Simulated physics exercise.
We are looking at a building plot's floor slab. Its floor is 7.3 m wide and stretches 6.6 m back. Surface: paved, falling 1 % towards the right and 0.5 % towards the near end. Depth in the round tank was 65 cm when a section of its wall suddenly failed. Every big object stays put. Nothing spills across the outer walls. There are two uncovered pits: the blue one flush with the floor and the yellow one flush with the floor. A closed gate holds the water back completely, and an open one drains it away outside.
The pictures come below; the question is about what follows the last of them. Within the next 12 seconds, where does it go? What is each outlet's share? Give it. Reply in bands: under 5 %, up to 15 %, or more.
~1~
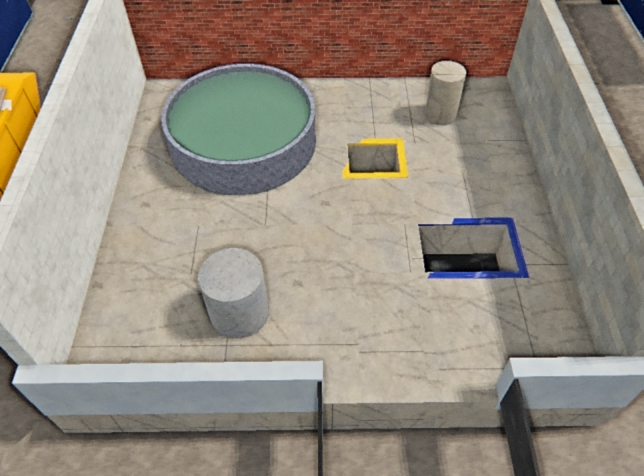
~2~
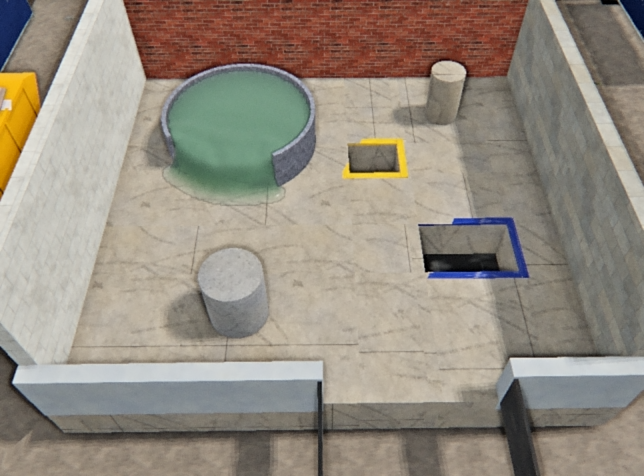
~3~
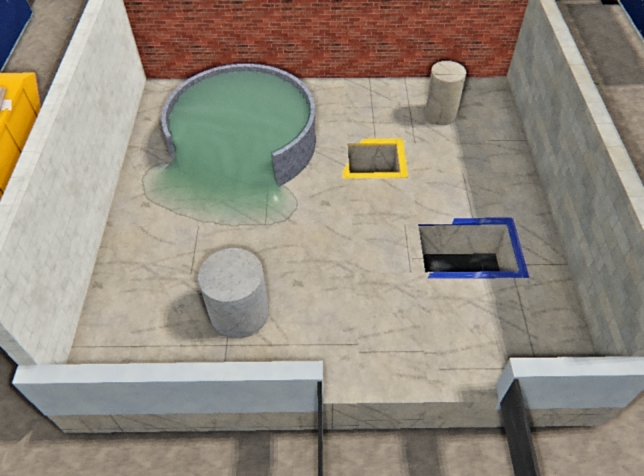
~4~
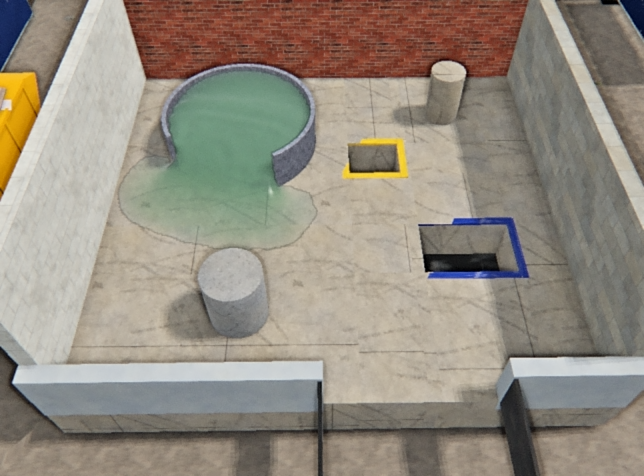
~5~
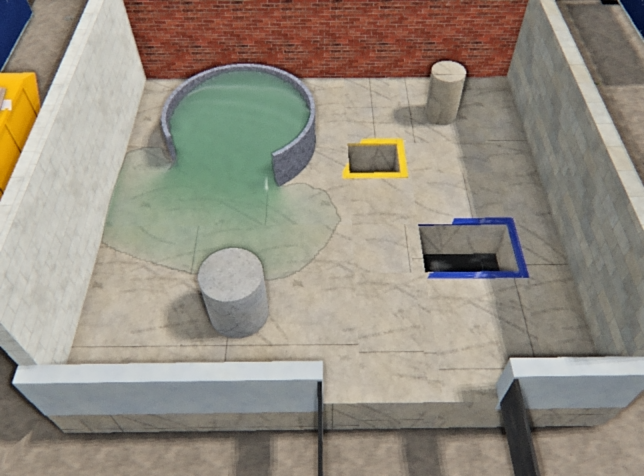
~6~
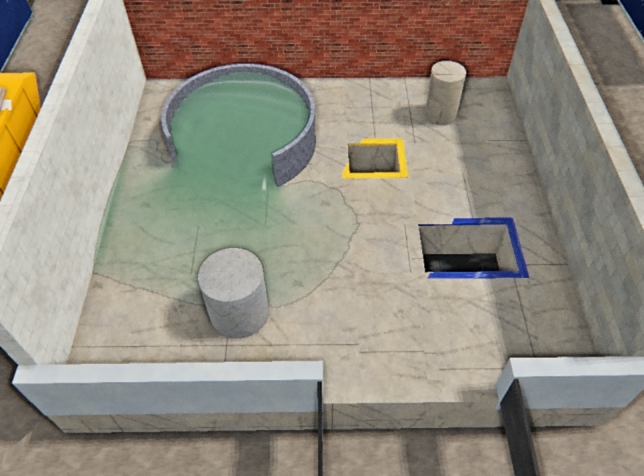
I would say gate: More than 15 %; blue pit: Over 15 %; yellow pit: Under 5 %.
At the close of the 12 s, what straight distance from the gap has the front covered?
I'd say around 6.4 m from the gap.
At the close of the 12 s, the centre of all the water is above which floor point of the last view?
Roughly (334, 203).
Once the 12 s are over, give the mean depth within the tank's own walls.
5 cm.
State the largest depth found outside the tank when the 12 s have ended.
Depth: Approx. 9 cm.
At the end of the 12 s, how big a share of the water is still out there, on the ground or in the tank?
Close to 60 in a hundred remains.
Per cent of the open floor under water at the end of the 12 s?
About 95 per cent.
A moment later water covers 35 % of the floor and is deepest (38 cm) near (61, 388); gone so far, the gate 0 %, the blue pit 0 %, the yellow pit 0 %.
Soon after water covers 40 % of the floor and is deepest (53 cm) near (61, 388); gone so far, the gate 1 %, the blue pit 0 %, the yellow pit 0 %.
Next water covers 50 % of the floor and is deepest (30 cm) near (61, 388); gone so far, the gate 6 %, the blue pit 0 %, the yellow pit 0 %.
Later on water covers 80 % of the floor and is deepest (18 cm) near (589, 346); gone so far, the gate 11 %, the blue pit 8 %, the yellow pit 0 %.
At the end water covers 95 % of the floor and is deepest (9 cm) near (587, 383); gone so far, the gate 17 %, the blue pit 21 %, the yellow pit 1 %.
